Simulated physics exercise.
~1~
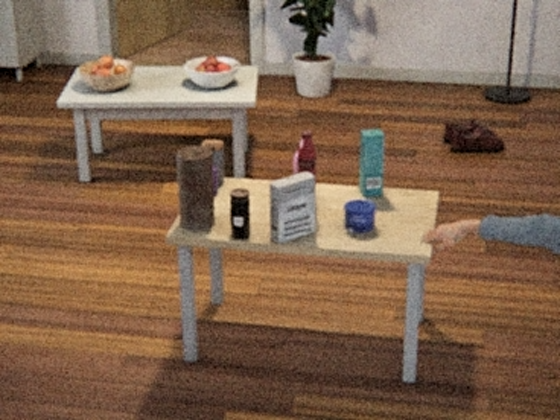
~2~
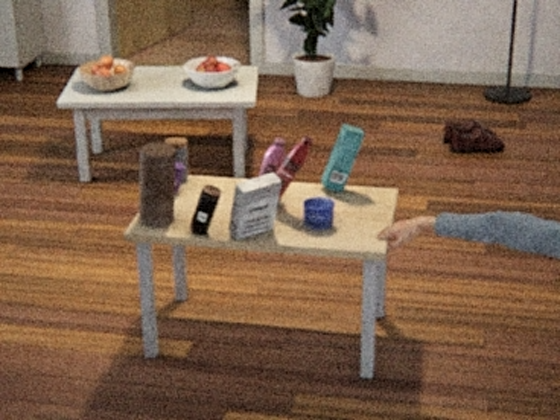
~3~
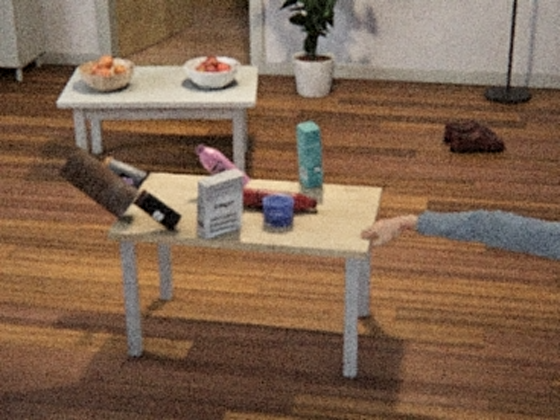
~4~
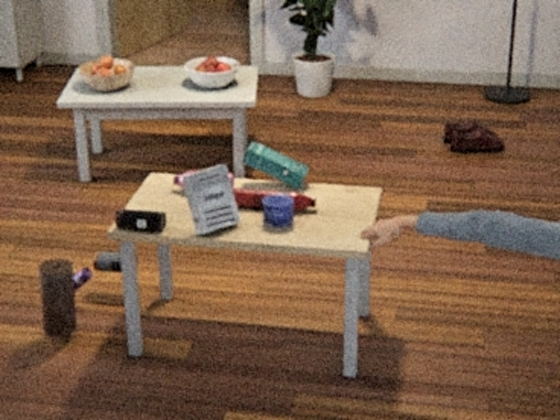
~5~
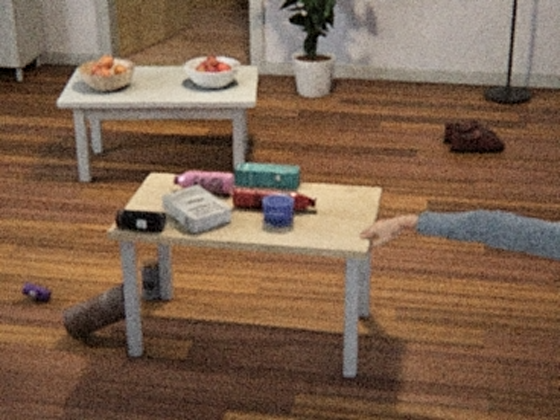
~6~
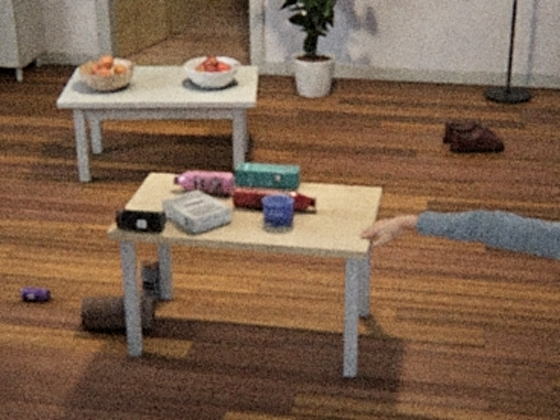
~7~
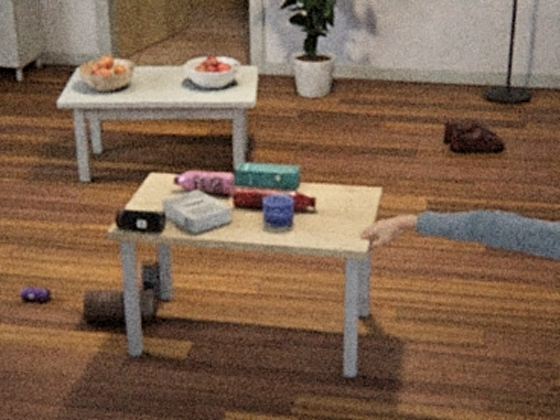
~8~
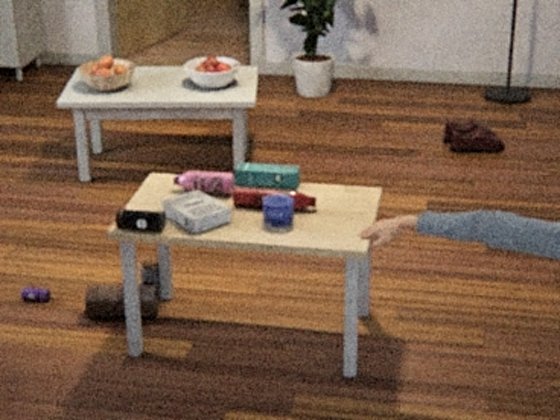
Hand shoving a light table left, toppling most items on top, with a brown roll and others falling to the floor.
